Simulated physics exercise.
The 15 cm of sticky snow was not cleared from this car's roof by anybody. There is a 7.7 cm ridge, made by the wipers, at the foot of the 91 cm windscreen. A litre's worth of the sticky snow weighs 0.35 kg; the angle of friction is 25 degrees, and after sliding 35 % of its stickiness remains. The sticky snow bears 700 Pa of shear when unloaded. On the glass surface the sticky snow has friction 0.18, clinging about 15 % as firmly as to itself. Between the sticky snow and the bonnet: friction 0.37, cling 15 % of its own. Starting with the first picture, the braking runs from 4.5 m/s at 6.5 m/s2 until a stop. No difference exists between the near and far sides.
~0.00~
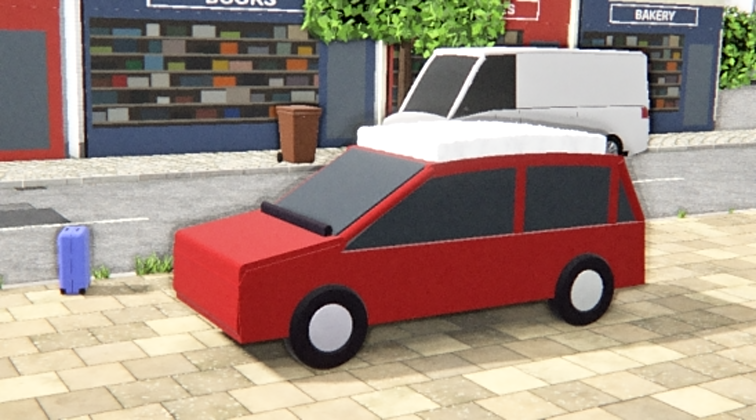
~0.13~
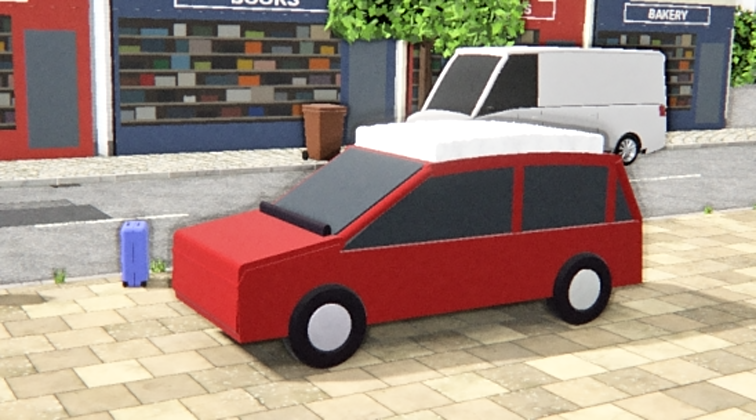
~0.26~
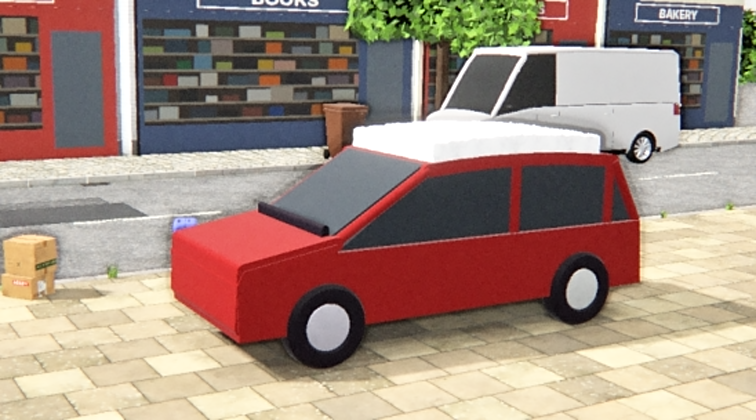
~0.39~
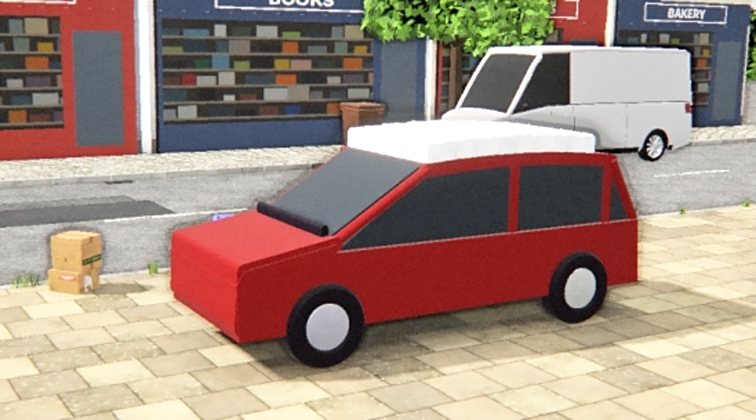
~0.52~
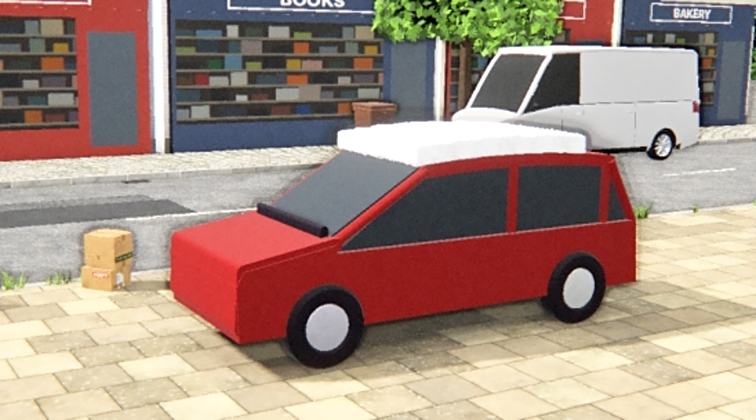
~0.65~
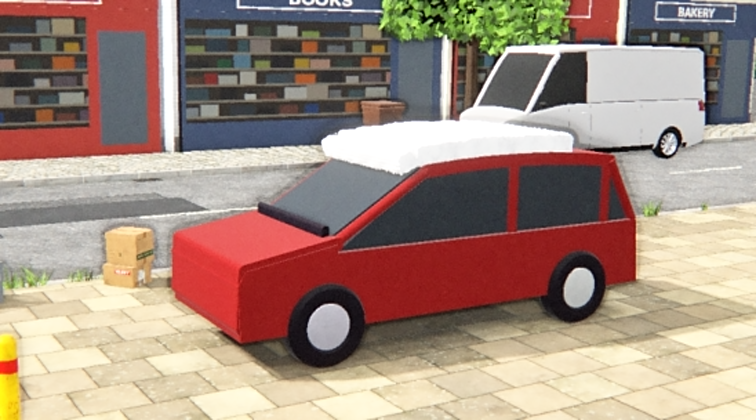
Red car with thick snow on its roof driving left past shops and a parked white van, the snow slipping slightly forward.
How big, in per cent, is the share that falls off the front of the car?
About 3 %.
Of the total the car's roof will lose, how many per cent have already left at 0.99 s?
About 60 %.
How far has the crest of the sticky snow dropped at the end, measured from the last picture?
Measured change: Some 0 cm.
After 0.99 s, 54 % of the snow is on the roof, 41 % on the glass, 5 % on the bonnet and none has gone off the nose.
After 1.39 s, 31 % of the snow is on the roof, 45 % on the glass, 23 % on the bonnet and 1 % has gone off the nose.
After 1.79 s, 28 % of the snow is on the roof, 44 % on the glass, 25 % on the bonnet and 3 % has gone off the nose.
After 2.19 s, 28 % of the snow is on the roof, 44 % on the glass, 25 % on the bonnet and 3 % has gone off the nose.
After 2.30 s, 28 % of the snow is on the roof, 44 % on the glass, 25 % on the bonnet and 3 % has gone off the nose.
